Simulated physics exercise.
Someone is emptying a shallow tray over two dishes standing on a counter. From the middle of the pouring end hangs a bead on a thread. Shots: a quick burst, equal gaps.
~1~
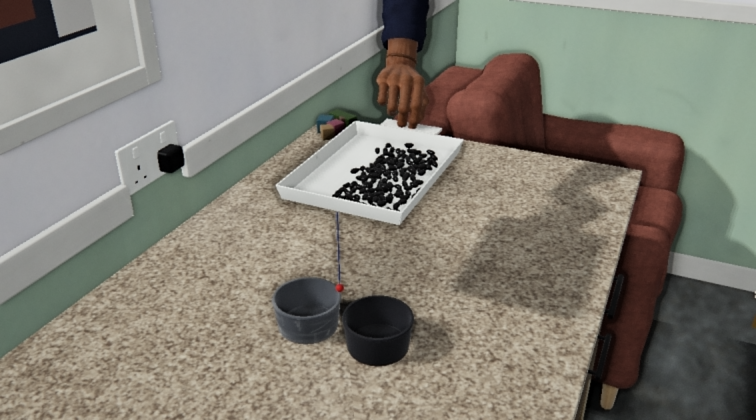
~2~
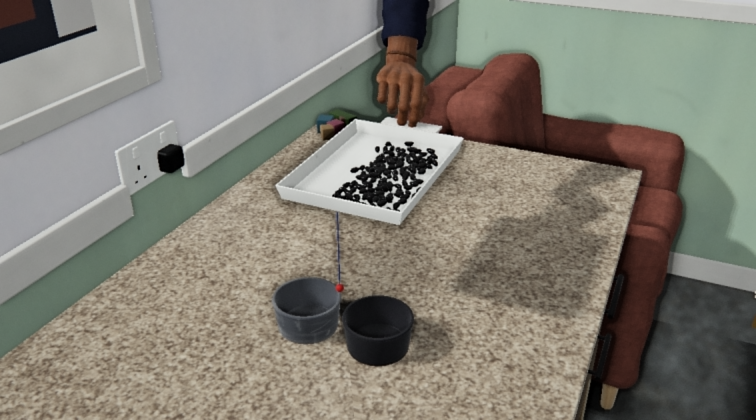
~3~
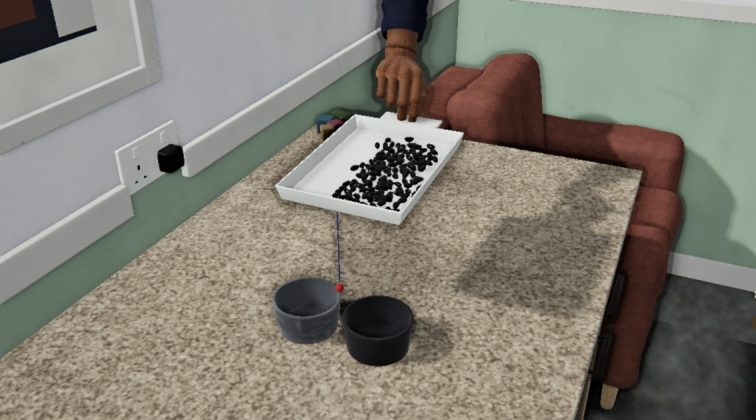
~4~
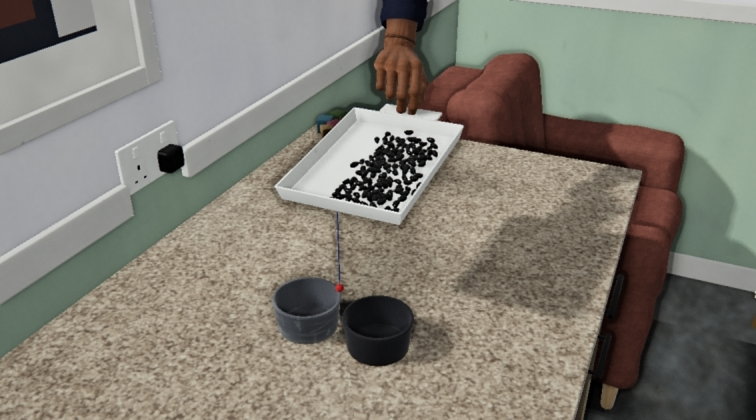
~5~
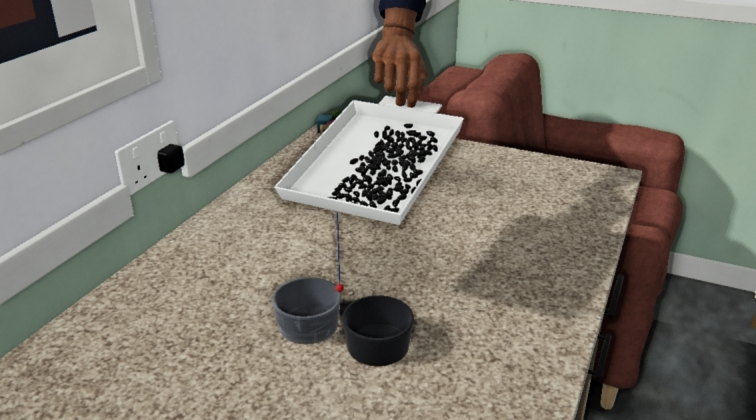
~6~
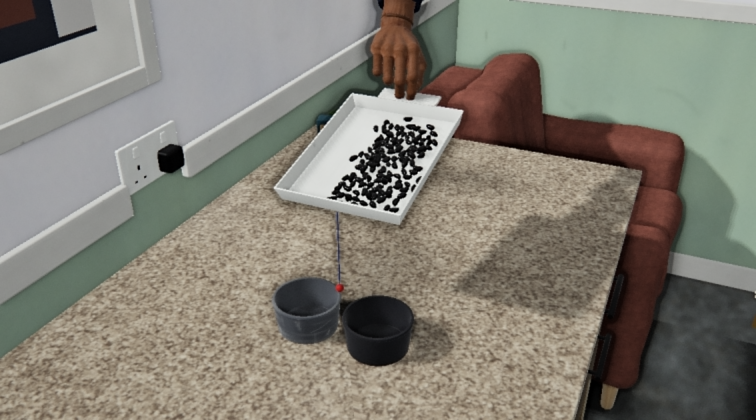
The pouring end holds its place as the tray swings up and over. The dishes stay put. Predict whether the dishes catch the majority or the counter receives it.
I expect the dishes to end up with a lesser share of the load.
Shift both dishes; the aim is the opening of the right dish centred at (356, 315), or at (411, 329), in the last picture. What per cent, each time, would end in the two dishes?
Trial 1 about 40 %, trial 2 about 20 %.
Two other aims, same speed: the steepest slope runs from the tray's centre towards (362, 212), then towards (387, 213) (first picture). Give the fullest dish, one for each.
Rightward dish on the first try, Rightward dish on the second.
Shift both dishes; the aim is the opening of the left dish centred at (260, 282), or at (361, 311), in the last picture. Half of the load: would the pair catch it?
First try: Lower than half; second try: Lower than half.
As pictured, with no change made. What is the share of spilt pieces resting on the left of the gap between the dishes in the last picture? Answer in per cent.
I'd guess close to 70 %.
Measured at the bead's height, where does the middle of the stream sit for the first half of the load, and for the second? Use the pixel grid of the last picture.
Earlier portion about (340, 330); later portion about (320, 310).
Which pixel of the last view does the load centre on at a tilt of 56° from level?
(356, 176).
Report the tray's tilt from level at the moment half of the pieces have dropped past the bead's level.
I'd say it is tilted about 105°.
Soon, tray tipped steeply; all on the tray.
A while on, tray tipped right over; nearly all on the tray; a stray few outside both; a small part in the air.
Towards the end, tray tipped past a quarter turn; a small part in the right dish; a small part in the left dish; most outside both.
Finally, tray tipped past a quarter turn; a small part in the right dish; a small part in the left dish; most outside both.
